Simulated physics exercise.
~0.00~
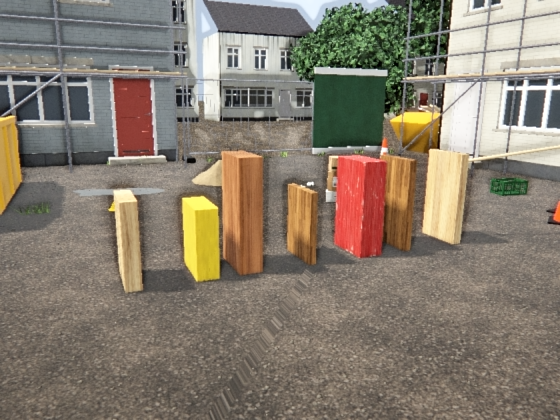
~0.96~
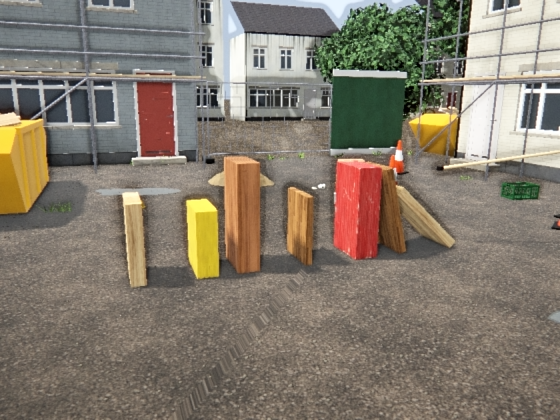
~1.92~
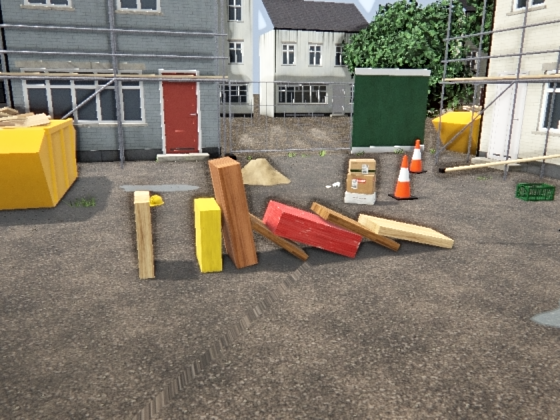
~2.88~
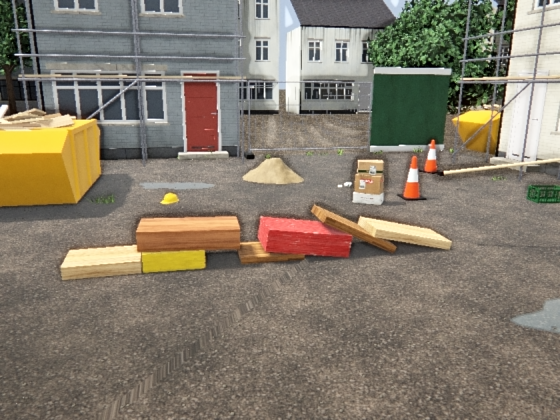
A pale board at the right end of a row of seven thick upright boards tips left, on a gravelly yard seen from the front by a slowly drifting camera. Grey houses, a red door, a green panel and scaffolding stand behind, with a yellow skip at the left. The pale board leans onto its brown neighbour, and the red board goes over next. The fall passes along the small brown board to the tall orange-brown one, while the yellow board and the leftmost pale one still stand. Those topple leftward too, leaving every board down in an overlapping line.
